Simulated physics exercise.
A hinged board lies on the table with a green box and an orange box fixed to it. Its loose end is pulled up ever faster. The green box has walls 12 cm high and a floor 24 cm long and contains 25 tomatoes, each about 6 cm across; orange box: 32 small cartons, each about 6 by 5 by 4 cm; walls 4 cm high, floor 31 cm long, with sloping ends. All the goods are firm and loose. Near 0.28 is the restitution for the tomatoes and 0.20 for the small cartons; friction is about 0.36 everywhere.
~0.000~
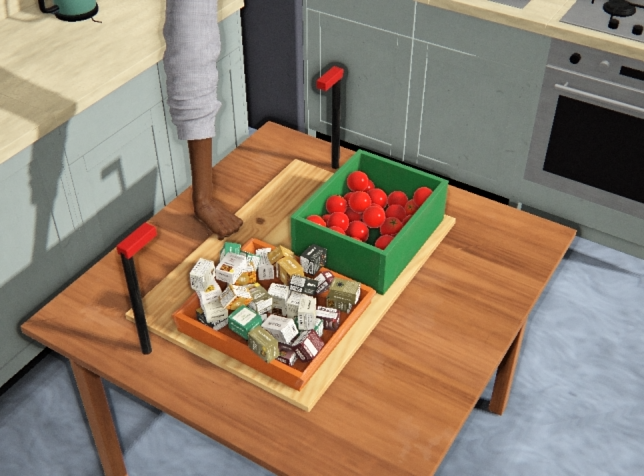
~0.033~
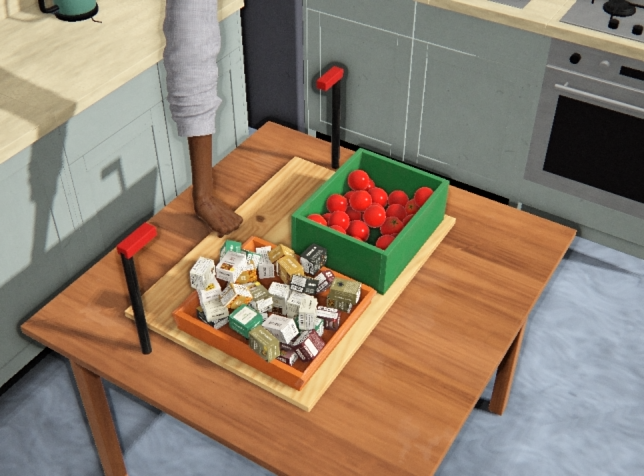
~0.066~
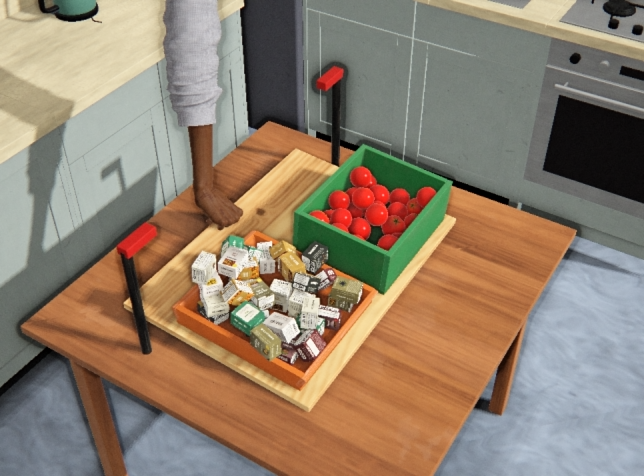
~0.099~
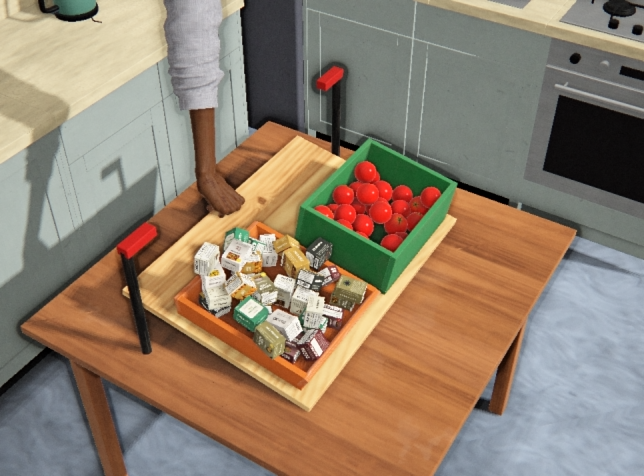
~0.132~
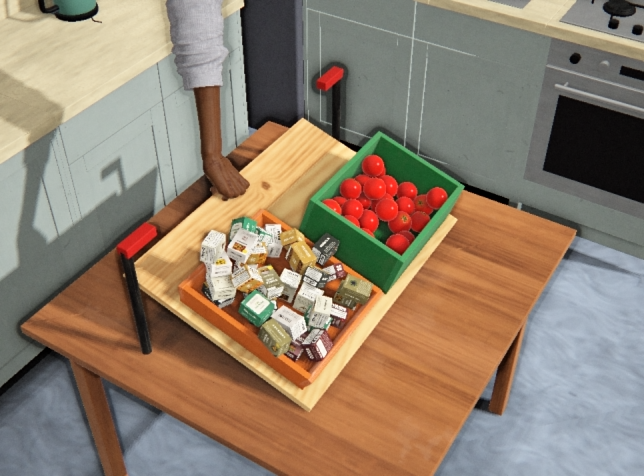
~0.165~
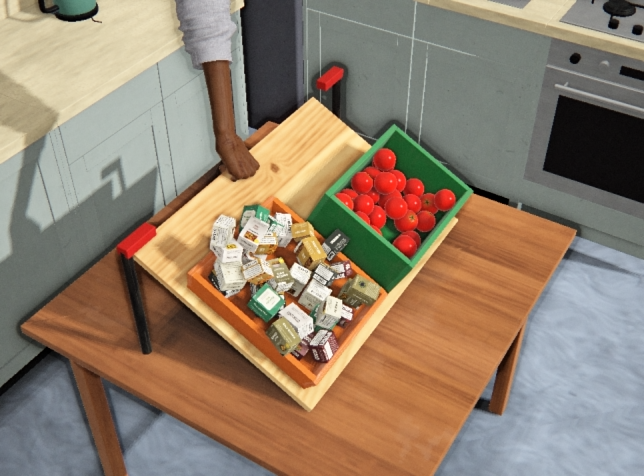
To begin with, a wooden board lies flat on a table, holding a green box of red tomatoes and an orange box of small cartons, with a hand at its far left edge. The hand raises that edge, slightly then more steeply, and both boxes tilt with the board, their contents still inside.
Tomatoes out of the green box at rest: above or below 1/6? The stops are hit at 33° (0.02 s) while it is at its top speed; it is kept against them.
What gets out surpasses a sixth.
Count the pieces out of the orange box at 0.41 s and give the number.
About: Orange box 12.
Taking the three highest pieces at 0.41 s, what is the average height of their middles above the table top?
Their middles average near 40 cm high.
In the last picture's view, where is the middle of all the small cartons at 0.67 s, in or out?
Middle: About (424, 379) px.
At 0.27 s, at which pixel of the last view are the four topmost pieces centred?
Around pixel (287, 206).
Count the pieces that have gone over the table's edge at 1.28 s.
Number of pieces - roughly 20.
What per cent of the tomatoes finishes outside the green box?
35 %.
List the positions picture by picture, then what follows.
In the first frame (each is followed by its nearest rim corner in this view), green box, (382, 252); orange box, (301, 375); 0° from level; none out.
The second frame shows green box, (383, 252); orange box, (301, 375); 1° from level.
The third frame shows green box, (387, 253); orange box, (303, 375); 4° from level.
The fourth frame shows green box, (392, 255); orange box, (306, 376); 10° from level.
The fifth frame shows green box, (400, 258); orange box, (309, 377); 17° from level.
The sixth frame shows green box, (410, 263); orange box, (315, 379); 27° from level; none out.
After 0.17 s, the board meets the red stops.
After 0.27 s, tilt 33°; green box 25 in, 0 out and orange box 31 in, 1 out.
After 0.41 s, tilt 33°; green box 19 in, 6 out and orange box 20 in, 12 out.
After 0.67 s, tilt 33°; green box 16 in, 9 out and orange box 6 in, 26 out.
Final count (at 1.28 s), green box 16 in, 9 out and orange box 3 in, 29 out. Asked share, 9 of 25, 36 per cent.
